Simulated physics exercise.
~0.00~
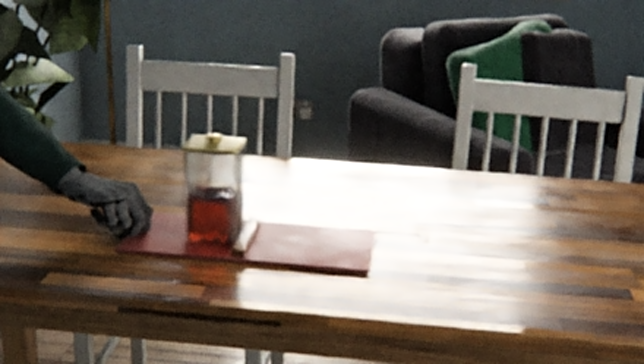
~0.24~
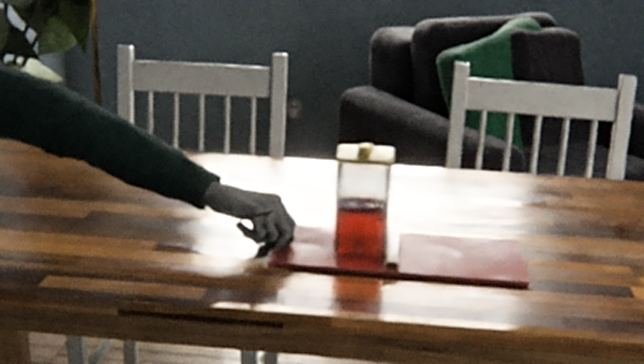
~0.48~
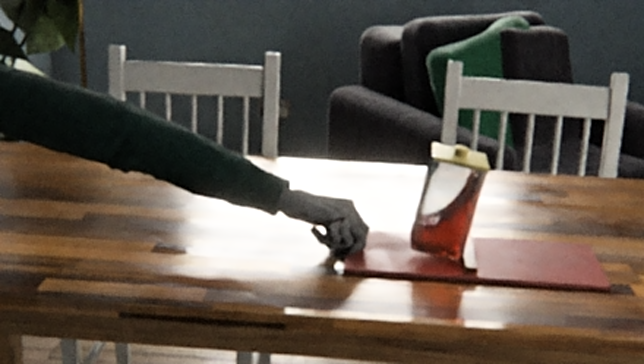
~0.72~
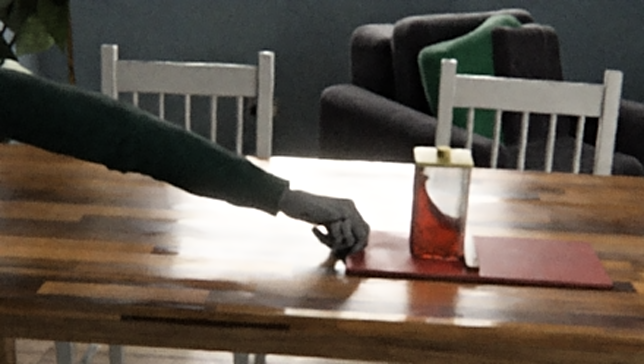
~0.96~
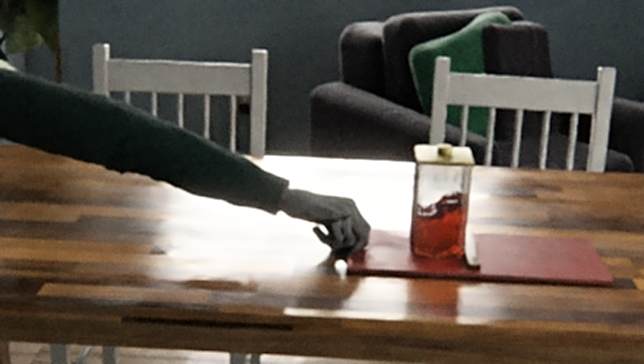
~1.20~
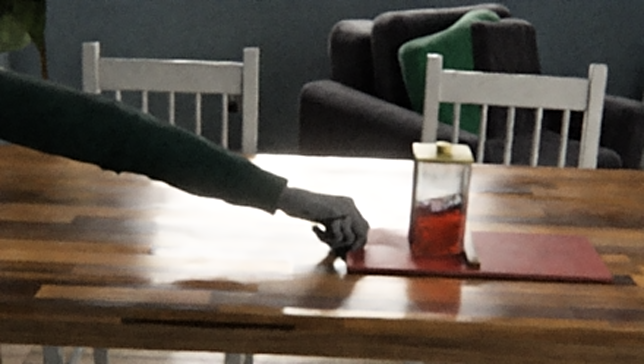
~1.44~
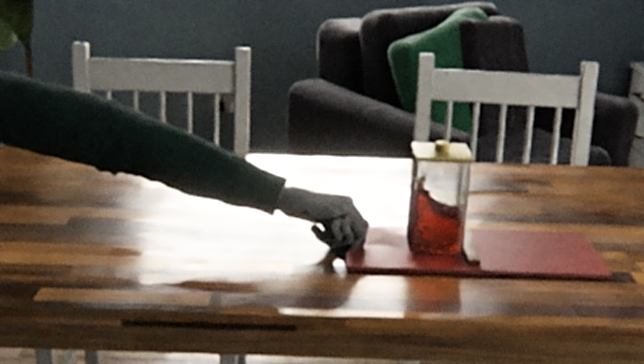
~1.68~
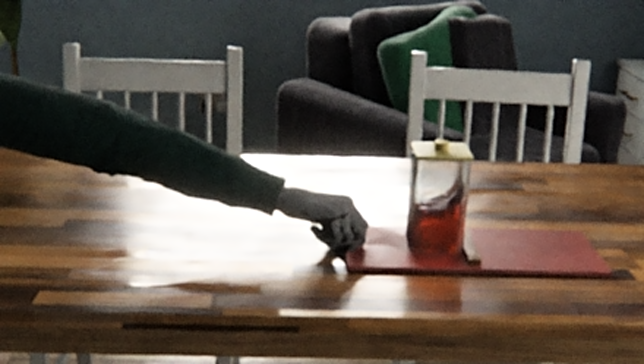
On a wooden table, a hand slides a red board right; its flask tips, then settles upright.
